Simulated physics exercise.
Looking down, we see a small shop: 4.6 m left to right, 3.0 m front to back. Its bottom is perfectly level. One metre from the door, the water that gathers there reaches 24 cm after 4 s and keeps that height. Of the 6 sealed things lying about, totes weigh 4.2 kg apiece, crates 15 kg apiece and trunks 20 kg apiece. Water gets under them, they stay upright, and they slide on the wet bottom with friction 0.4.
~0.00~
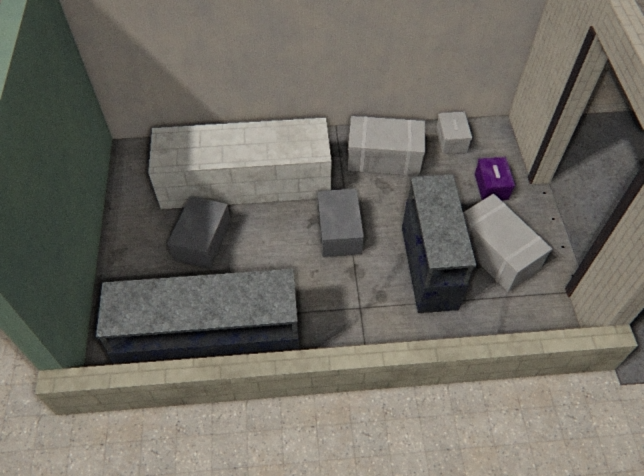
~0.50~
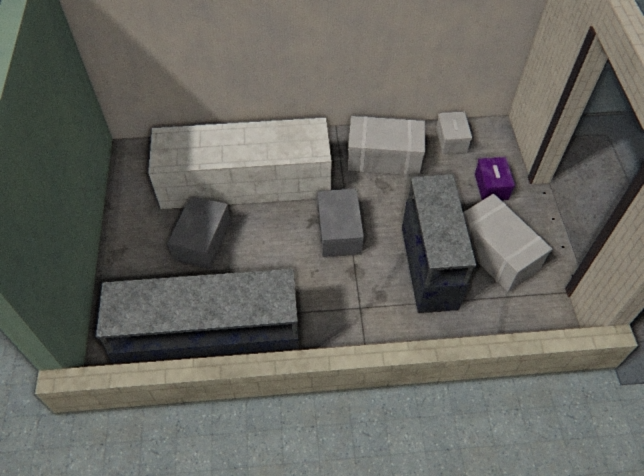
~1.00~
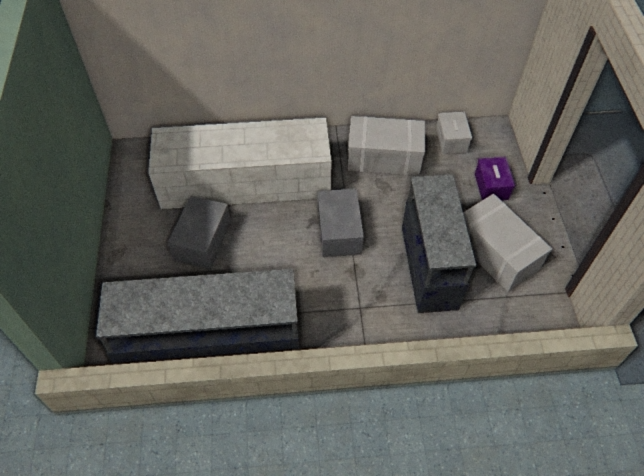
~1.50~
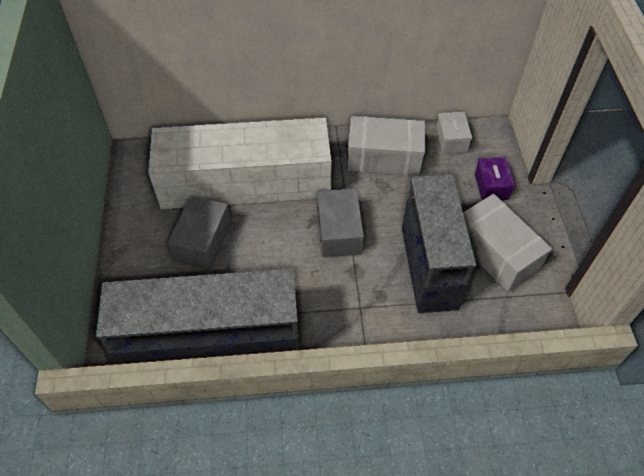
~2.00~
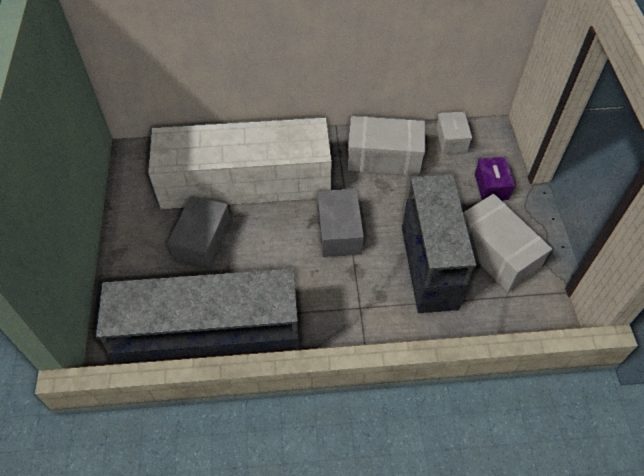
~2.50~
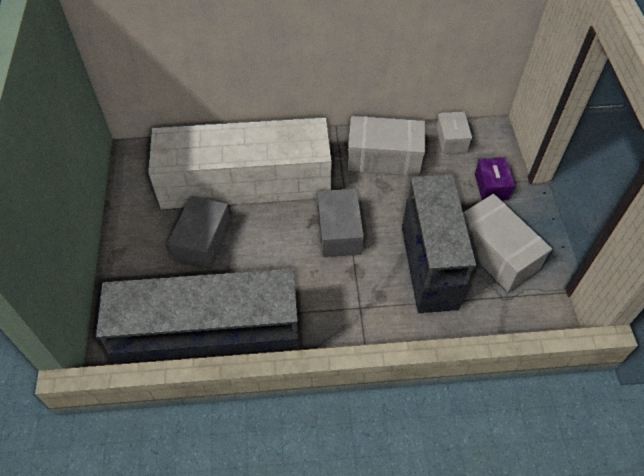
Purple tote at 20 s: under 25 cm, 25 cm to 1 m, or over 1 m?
25 cm to 1 m.
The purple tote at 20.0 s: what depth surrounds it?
Roughly 19 cm.
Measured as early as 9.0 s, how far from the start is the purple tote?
It has shifted about 100 cm.
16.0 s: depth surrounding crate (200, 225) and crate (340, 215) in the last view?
Roughly 16 and 20 cm.
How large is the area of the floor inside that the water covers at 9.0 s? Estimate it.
I'd put it close to 11.5 m2.
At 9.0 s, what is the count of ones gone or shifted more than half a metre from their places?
Answer: 4.
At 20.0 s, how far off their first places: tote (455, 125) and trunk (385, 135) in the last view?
One is off by 50 cm, the other by 250 cm, in the order asked.
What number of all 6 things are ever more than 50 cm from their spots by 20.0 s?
I count 6.
After 4.0 s the purple tote is near (483, 143), 0.4 m from its start, aground; 0 afloat.
After 9.0 s the purple tote is near (422, 111), 1.1 m from its start, afloat; 6 afloat.
After 16.0 s the purple tote is near (451, 108), 0.9 m from its start, afloat; 6 afloat.
After 20.0 s the purple tote is near (501, 134), 0.4 m from its start, afloat; 6 afloat.
